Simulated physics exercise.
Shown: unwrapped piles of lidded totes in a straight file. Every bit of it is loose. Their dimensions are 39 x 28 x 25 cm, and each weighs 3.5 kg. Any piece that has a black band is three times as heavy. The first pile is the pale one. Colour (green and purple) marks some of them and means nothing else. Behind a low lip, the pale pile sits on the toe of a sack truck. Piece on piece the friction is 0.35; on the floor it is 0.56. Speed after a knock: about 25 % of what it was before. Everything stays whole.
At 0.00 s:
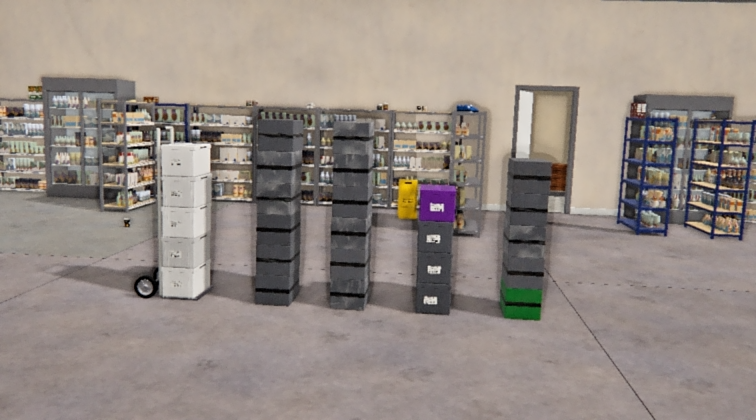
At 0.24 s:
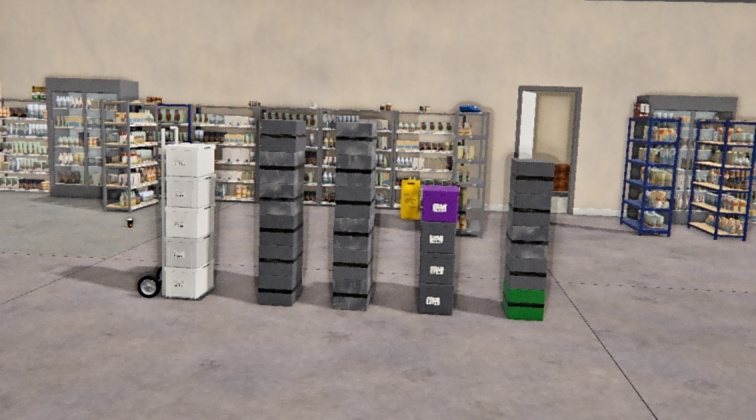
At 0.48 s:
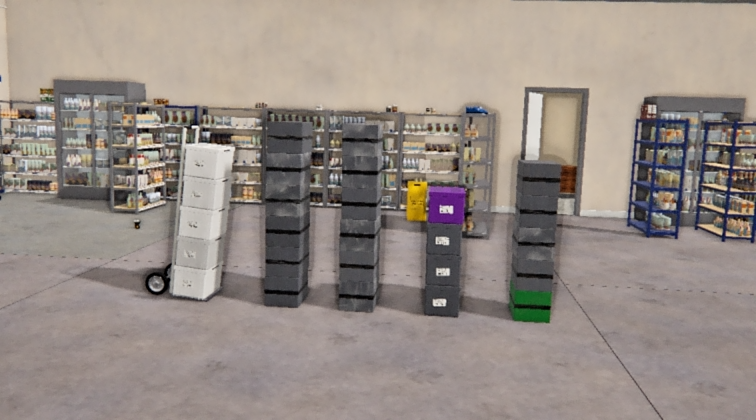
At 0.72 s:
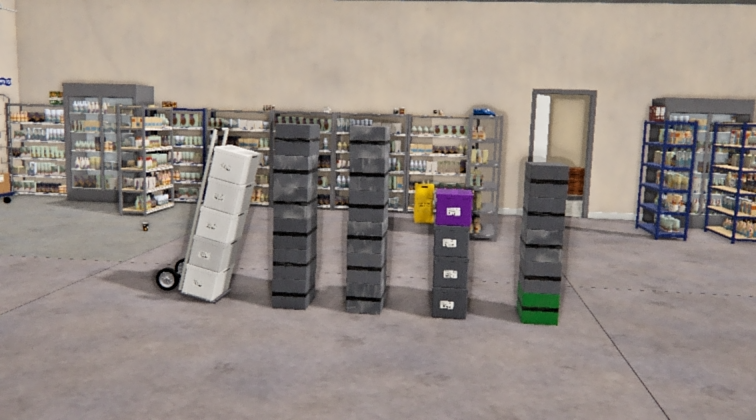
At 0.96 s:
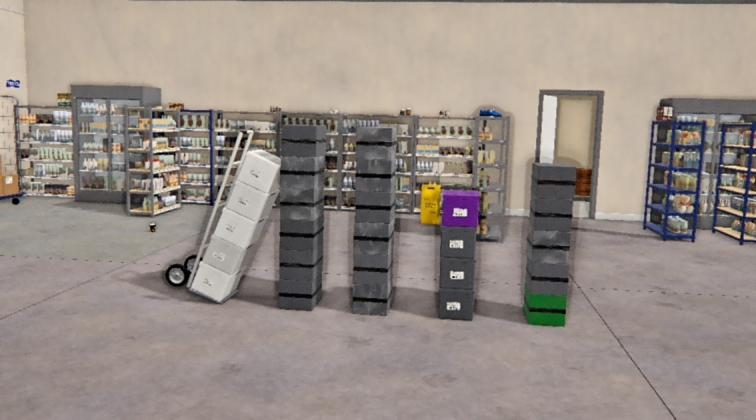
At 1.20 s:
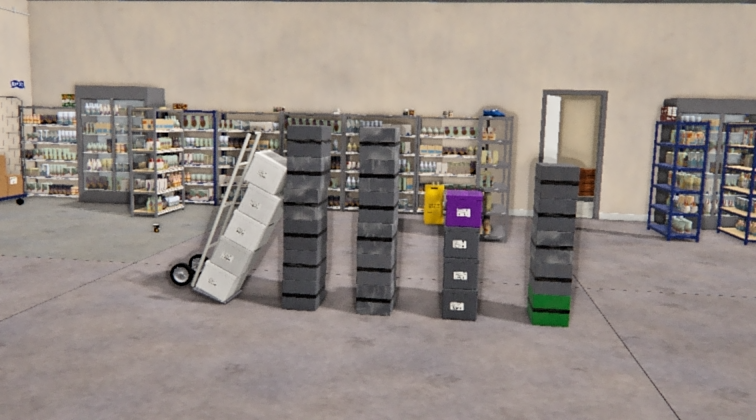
Five separate stacks of lidded totes stand in a row on a grey concrete floor, seen from the front in a storeroom with stocked shelves and a doorway behind. A pale stack on a hand truck is at left, then two tall dark ones, a shorter one topped purple, and one with a green base. The truck tilts rightward, its pale totes leaning further, while the camera pans slightly left.
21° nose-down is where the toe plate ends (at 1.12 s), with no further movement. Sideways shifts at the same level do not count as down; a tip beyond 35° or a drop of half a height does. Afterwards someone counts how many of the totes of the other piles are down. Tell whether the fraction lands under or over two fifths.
Under.
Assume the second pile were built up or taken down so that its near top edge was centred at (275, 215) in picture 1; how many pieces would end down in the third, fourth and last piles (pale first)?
Counts down - third: 0; fourth: 0; last: 0.
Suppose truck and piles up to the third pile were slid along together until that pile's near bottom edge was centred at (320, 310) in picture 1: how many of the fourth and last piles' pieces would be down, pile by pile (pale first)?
Down per pile: Fourth 0; last 0.
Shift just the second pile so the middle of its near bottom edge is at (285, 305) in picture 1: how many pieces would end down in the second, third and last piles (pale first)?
Down counts: Second 0, third 0, last 0.
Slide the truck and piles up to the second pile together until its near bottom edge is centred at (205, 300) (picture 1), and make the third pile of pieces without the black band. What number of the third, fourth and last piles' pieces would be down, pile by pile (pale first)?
Counts down - third: 0; fourth: 0; last: 0.
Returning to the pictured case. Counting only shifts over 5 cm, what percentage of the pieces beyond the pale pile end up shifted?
0 in a hundred.
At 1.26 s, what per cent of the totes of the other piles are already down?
By then, 0 per cent.
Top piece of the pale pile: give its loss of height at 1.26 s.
Some 0 centimetres.
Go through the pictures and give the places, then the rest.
In the first frame (pixels give the middle of a visible side; the camera pans a little), truck frame (159, 163) 0° forward; green tote (523, 304); purple tote (437, 206); none of the others has stirred.
The second frame shows truck frame (163, 163) 1° forward; purple tote (440, 207).
The third frame shows truck frame (182, 162) 6° forward, top of the pale pile leaning 6°; purple tote (446, 208); none of the others has stirred.
The fourth frame shows truck frame (208, 163) 13° forward, top of the pale pile leaning 13°; green tote (541, 309); none of the others has stirred.
The fifth frame shows truck frame (230, 164) 19° forward, top of the pale pile leaning 23°; green tote (548, 311); none of the others has stirred.
The sixth frame shows truck frame (238, 165) 21° forward, top of the pale pile leaning 26°; green tote (551, 311); purple tote (464, 212); one has shifted.
After 1.26 s, 0 of the pale pile down; none of the 21 other totes down.
In the end (2.2 s), 0 of the pale pile down; none of the 21 other totes down; purple tote unmoved; green tote unmoved. That is 0 per cent. From the last view, middles, purple tote near (464, 208), green tote near (548, 304).
